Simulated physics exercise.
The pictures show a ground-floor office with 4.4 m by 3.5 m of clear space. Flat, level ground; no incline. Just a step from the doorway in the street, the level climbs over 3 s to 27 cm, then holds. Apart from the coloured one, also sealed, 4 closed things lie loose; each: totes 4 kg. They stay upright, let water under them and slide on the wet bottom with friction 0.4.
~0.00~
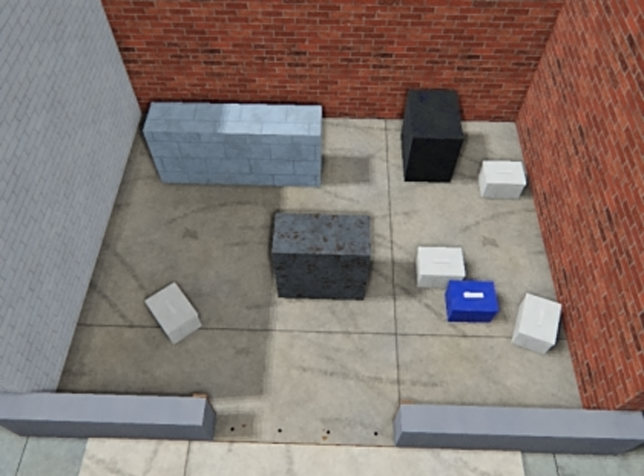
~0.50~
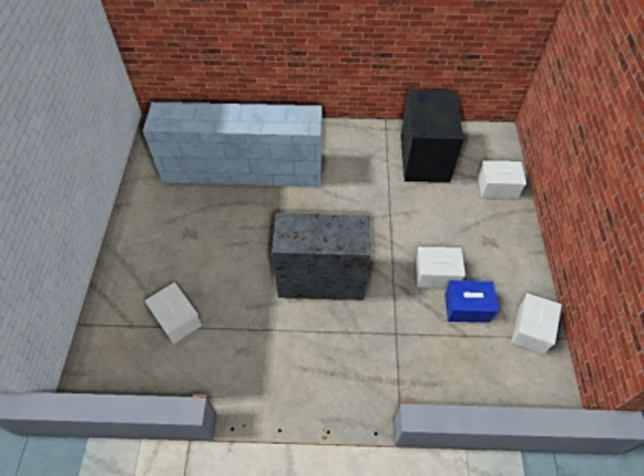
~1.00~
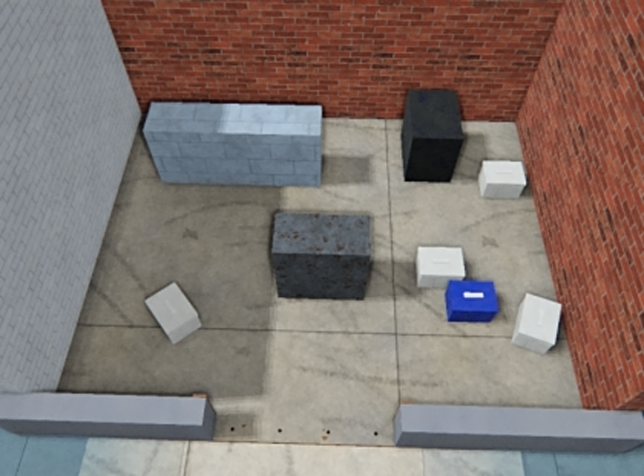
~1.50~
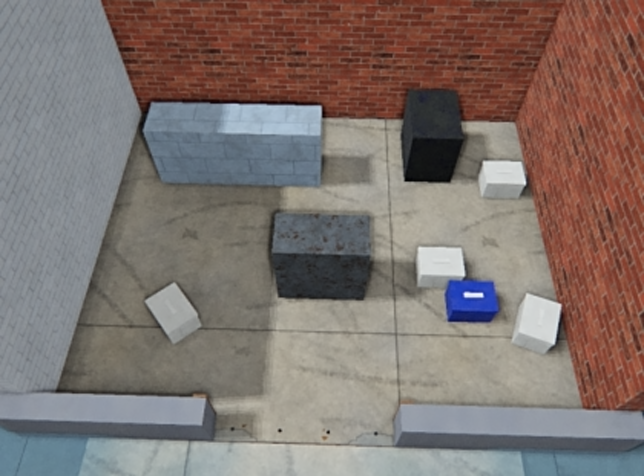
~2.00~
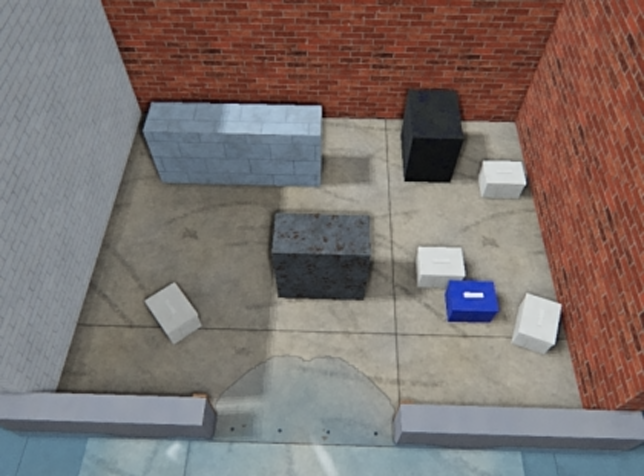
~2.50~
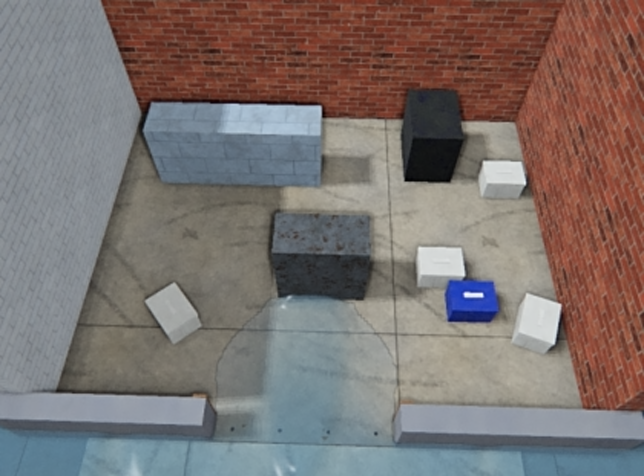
In a brick-walled room, water spreads in through the doorway while the boxes stay still.
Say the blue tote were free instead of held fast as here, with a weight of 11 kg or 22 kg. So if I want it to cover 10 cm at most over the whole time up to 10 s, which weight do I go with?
Neither amount keeps it steady.
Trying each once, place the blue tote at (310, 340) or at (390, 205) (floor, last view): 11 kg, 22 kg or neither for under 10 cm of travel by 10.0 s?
In that order: Neither holds; neither holds.
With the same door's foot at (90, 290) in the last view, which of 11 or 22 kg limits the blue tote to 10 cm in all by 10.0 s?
In that setup neither mass works.
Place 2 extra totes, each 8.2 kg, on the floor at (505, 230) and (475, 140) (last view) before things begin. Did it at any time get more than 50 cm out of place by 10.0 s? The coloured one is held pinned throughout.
Taking them in order, the first is beyond the line and the second is inside the line.
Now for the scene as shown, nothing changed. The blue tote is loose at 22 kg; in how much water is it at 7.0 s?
Something like 8 centimetres.
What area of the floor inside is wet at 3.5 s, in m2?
About 4.5 m2 is covered.
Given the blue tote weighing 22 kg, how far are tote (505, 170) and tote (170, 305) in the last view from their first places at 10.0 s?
In that order: 80 cm, 50 cm.
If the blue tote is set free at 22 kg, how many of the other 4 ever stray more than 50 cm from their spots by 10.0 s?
4.
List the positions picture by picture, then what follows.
In the first frame, the blue tote at (473, 296) rests on the ground; water covers 0.0 m2; 0 of 5 have shifted.
In the second frame, the blue tote at (473, 296) rests on the ground; 0.0 m2 under water; 0 of 5 have shifted.
In the third frame, the blue tote at (473, 296), on the bottom; water covers 0.0 m2; 0 of 5 have shifted.
In the fourth frame, the blue tote at (473, 296), on the bottom; water covers 0.0 m2; 0 of 5 have shifted.
In the fifth frame, the blue tote at (473, 296) rests on the ground; 0.6 m2 under water; 0 of 5 have shifted.
In the sixth frame, the blue tote at (473, 296) rests on the ground; 1.4 m2 under water; 0 of 5 have shifted.
After 3.5 s the blue tote would be 0 cm from its start with 11 kg and 0 cm from its start with 22 kg; 3 cm of water round it then.
After 4.5 s the blue tote would be 37 cm from its start with 11 kg and 11 cm from its start with 22 kg; 6 cm of water round it then.
After 7.0 s the blue tote would be 146 cm from its start with 11 kg and 20 cm from its start with 22 kg; 8 cm of water round it then.
After 10.0 s the blue tote would be 229 cm from its start with 11 kg and 84 cm from its start with 22 kg; 20 cm of water round it then.
